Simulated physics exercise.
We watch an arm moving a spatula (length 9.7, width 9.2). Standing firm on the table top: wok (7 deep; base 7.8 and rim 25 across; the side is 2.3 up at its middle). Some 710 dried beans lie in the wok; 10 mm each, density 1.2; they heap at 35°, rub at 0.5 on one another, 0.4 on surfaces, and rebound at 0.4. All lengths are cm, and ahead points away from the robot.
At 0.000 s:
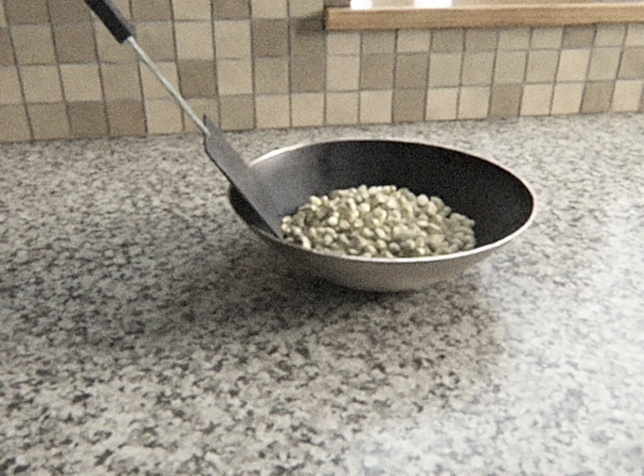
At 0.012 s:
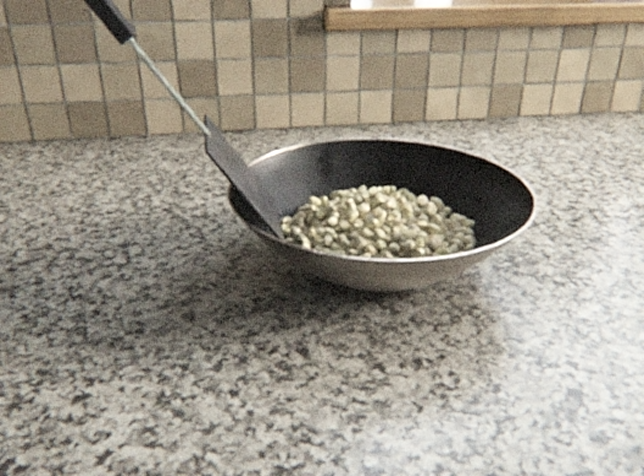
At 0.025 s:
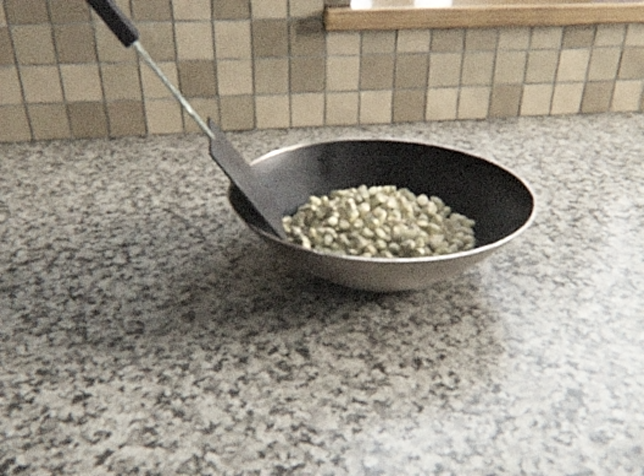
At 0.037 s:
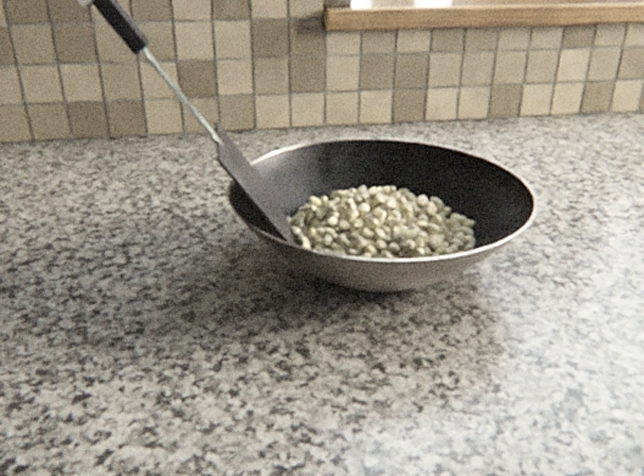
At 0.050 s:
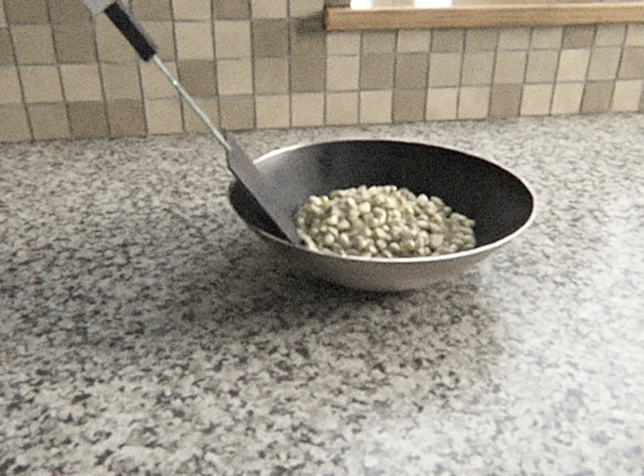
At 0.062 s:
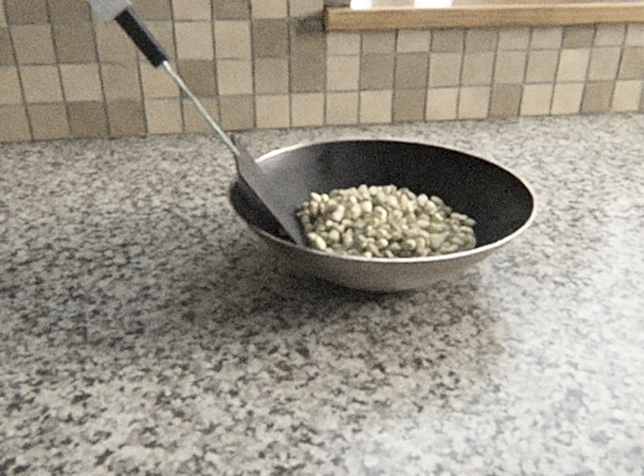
At the start, a spatula leans into the left side of a dark wok heaped with pale dried beans on a speckled countertop. The spatula then slides slowly a short way right and slightly down, its blade pressing against the near left edge of the heap, while the wok stays still and the beans shift only slightly.
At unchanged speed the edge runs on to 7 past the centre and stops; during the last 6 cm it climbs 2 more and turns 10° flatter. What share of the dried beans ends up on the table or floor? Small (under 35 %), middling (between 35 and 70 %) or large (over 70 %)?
On the table or floor the share is small, under 35 %.
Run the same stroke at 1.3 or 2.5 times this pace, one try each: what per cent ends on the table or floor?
Some 25 and 55 per cent.
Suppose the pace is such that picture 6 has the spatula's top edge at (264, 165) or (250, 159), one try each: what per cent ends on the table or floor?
Some 55 and 40 per cent.
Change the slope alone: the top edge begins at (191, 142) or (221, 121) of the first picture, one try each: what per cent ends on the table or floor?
About 20 and 20 per cent.
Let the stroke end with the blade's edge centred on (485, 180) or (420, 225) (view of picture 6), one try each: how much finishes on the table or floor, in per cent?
About 45 and 0 per cent.
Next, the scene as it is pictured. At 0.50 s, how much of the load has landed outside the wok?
Some 15 per cent.
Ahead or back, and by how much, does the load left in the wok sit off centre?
About 5.0 cm ahead.
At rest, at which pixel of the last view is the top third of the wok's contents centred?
At about (478, 186).
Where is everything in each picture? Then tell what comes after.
The first picture shows the spatula top edge at (205, 131), sloping 56°; upper third of the load around (378, 223), from x 285 to 470, top at y 190; 708 in the wok.
The second picture shows the spatula top edge at (205, 131), sloping 56°; upper third of the load around (378, 223), from x 285 to 470, top at y 190.
The third picture shows the spatula top edge at (209, 134), sloping 56°; upper third of the load around (378, 223), from x 285 to 470, top at y 190.
The fourth picture shows the spatula top edge at (217, 140), sloping 56°; upper third of the load around (378, 223), from x 285 to 470, top at y 190.
The fifth picture shows the spatula top edge at (226, 146), sloping 56°; upper third of the load around (379, 222), from x 285 to 470, top at y 190.
The sixth picture shows the spatula top edge at (235, 151), sloping 56°; upper third of the load around (380, 221), from x 285 to 470, top at y 190; 708 in the wok.
After 0.16 s, sloping 56°, highest piece 6 above the table; 708 in the wok.
After 0.25 s, sloping 52°, highest piece 9 above the table; 708 in the wok.
After 0.50 s, sloping 46°, highest piece 9 above the table; 561 in the wok, 123 on the table or floor, 24 on the blade or in flight.
After 1.55 s, sloping 46°, highest piece 9 above the table; 558 in the wok, 150 on the table or floor.
In the end, 558 in the wok, 150 on the table or floor. That is 21 % on the table or floor.
